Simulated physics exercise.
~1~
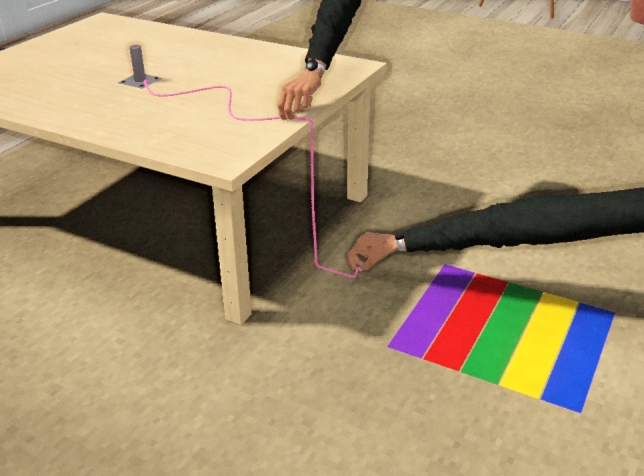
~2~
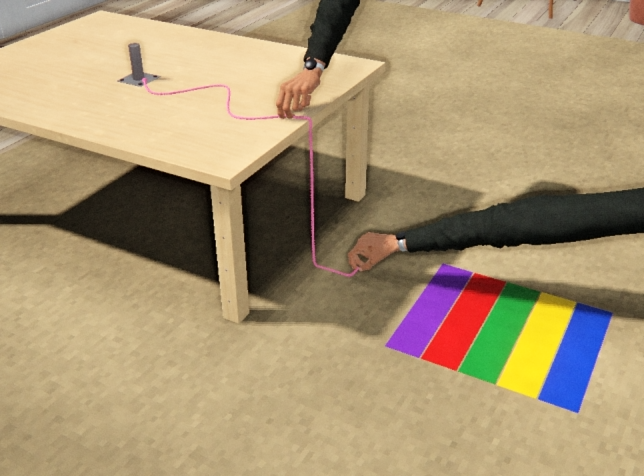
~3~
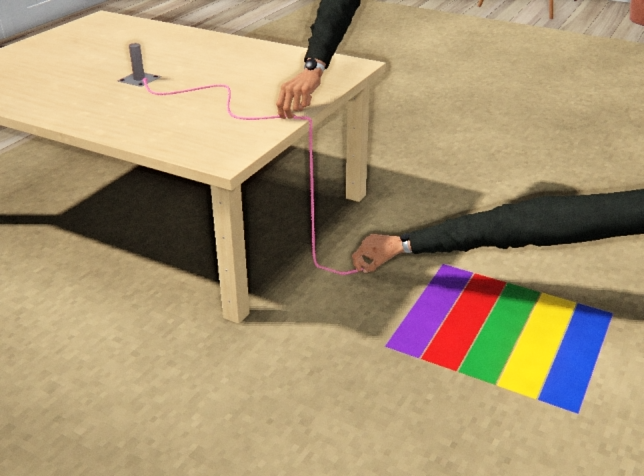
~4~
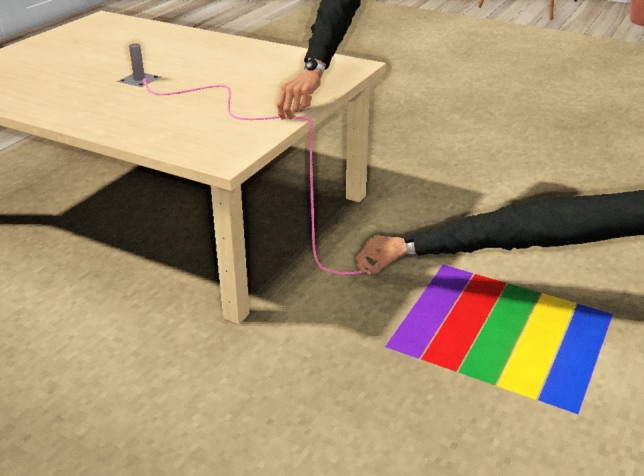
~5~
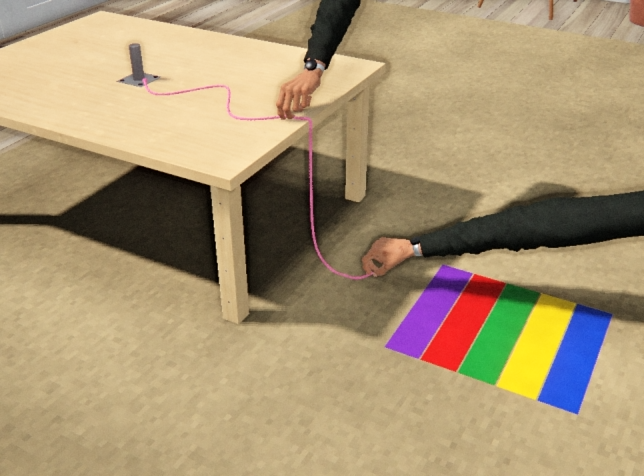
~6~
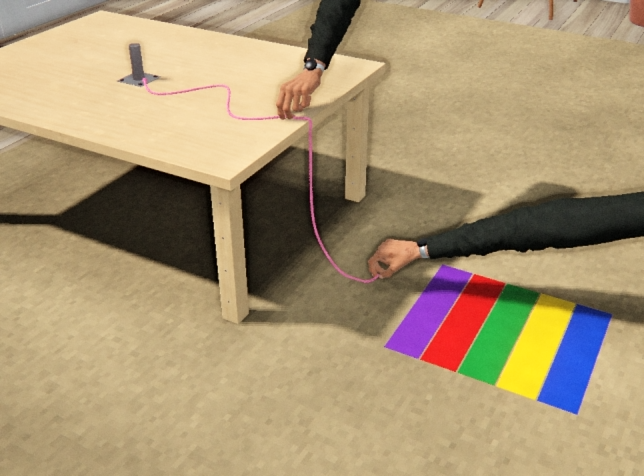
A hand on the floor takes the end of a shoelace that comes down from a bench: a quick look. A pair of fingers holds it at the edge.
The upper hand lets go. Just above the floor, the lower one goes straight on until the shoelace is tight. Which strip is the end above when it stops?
The yellow one.
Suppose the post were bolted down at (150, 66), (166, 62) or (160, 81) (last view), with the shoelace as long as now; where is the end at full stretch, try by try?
The three places are (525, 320), (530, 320) and (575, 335), in that order.
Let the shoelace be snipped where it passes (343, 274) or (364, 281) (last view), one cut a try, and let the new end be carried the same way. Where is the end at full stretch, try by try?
About (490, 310), then (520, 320).
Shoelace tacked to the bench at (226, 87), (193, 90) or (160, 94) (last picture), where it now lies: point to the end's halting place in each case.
The pixel places are (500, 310), (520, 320) and (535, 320), one per try.
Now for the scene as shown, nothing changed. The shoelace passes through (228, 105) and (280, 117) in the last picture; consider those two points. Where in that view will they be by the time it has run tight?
They end up around (279, 111) and around (341, 150).
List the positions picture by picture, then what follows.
The first frame shows end (358, 267); purple (415, 336); red (451, 348); green (489, 360); yellow (528, 373); blue (568, 386).
The second frame shows end (358, 268); shoelace through (151, 92) (224, 86) (231, 114) (303, 118) (312, 190) (313, 251).
The third frame shows end (362, 269).
The fourth frame shows end (366, 271); shoelace through (152, 93) (225, 86) (231, 115) (304, 119) (312, 190) (314, 252).
The fifth frame shows end (372, 273).
The sixth frame shows end (378, 275); shoelace through (151, 92) (224, 86) (231, 115) (303, 119) (311, 190) (326, 253).
Early on, end near (476, 305); over red.
Midway, end near (520, 318); over green.
At the end of the slack, end near (546, 327); over yellow. Over yellow.
